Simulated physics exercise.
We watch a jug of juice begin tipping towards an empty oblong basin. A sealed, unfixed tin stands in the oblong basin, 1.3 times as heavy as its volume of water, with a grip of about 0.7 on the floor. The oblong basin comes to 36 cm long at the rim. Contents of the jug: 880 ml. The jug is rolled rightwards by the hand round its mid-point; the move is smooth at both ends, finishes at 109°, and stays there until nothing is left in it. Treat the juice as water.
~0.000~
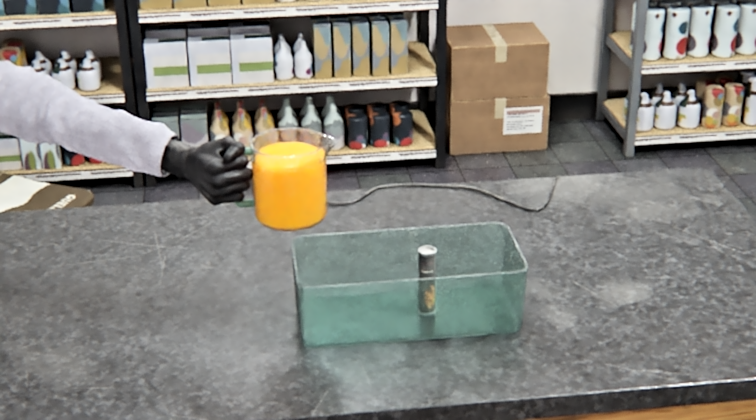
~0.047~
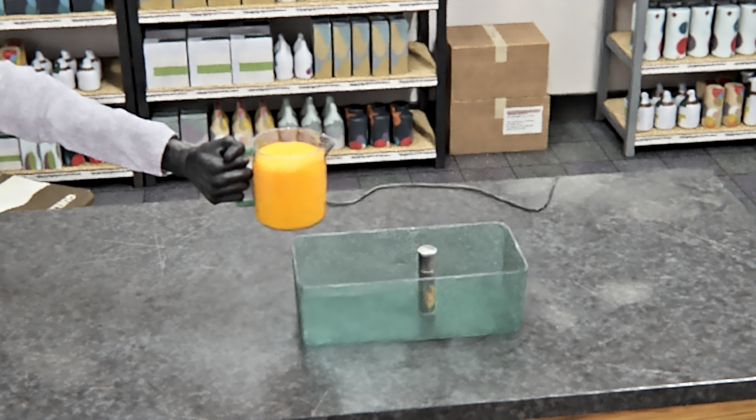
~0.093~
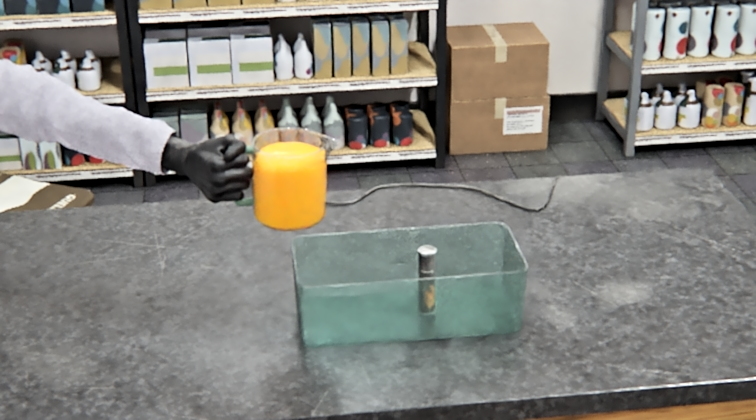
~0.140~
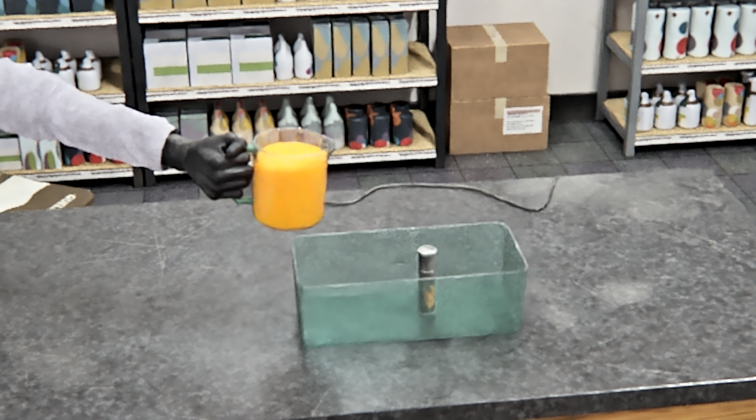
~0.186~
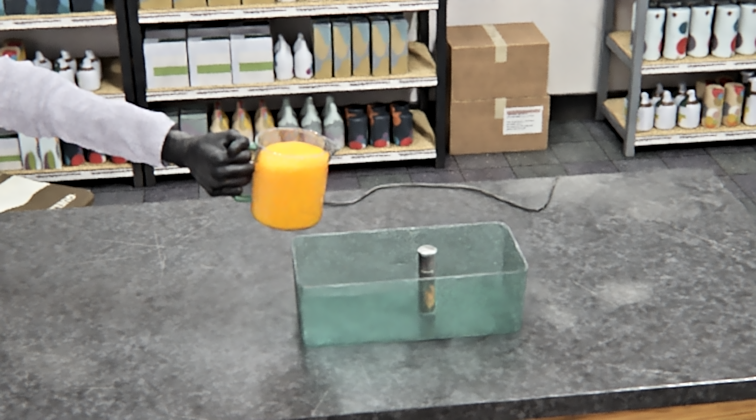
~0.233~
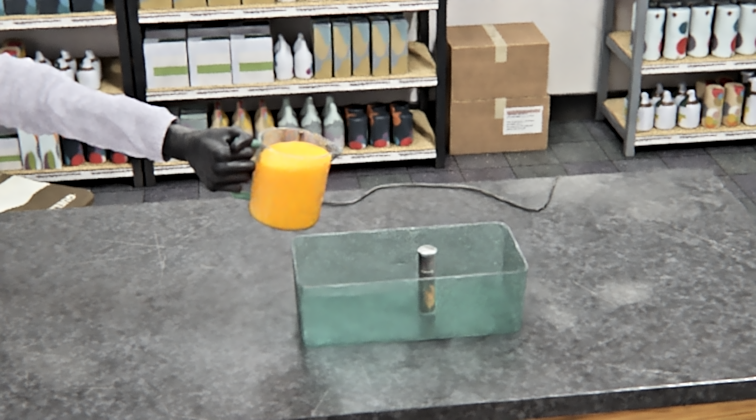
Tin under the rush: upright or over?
Upright.
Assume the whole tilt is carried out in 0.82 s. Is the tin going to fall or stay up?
Holds steady.
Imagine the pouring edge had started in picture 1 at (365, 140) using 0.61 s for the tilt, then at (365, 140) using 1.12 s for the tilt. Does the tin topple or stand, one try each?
The tin overturns the first time and overturns the second time.
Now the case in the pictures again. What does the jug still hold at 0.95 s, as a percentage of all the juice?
I'd say some 24 per cent remains.
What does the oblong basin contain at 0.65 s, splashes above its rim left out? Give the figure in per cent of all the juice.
Some 4 per cent.
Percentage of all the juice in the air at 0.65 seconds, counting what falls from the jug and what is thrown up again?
About 16 per cent.
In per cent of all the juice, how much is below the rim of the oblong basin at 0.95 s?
About 56 per cent.
After 0.65 s the tilt is 68° and 80 per cent is still to pour; the tin stands where it began.
After 0.95 s the tilt is 103° and 24 per cent is still to pour; the tin stands where it began.
After 1.27 s the tilt is 109° and 1 per cent is still to pour; the tin stands where it began.
After 1.62 s the tilt is 109° and 0 per cent is still to pour; the tin stands where it began.
In the end the tin stands where it began.
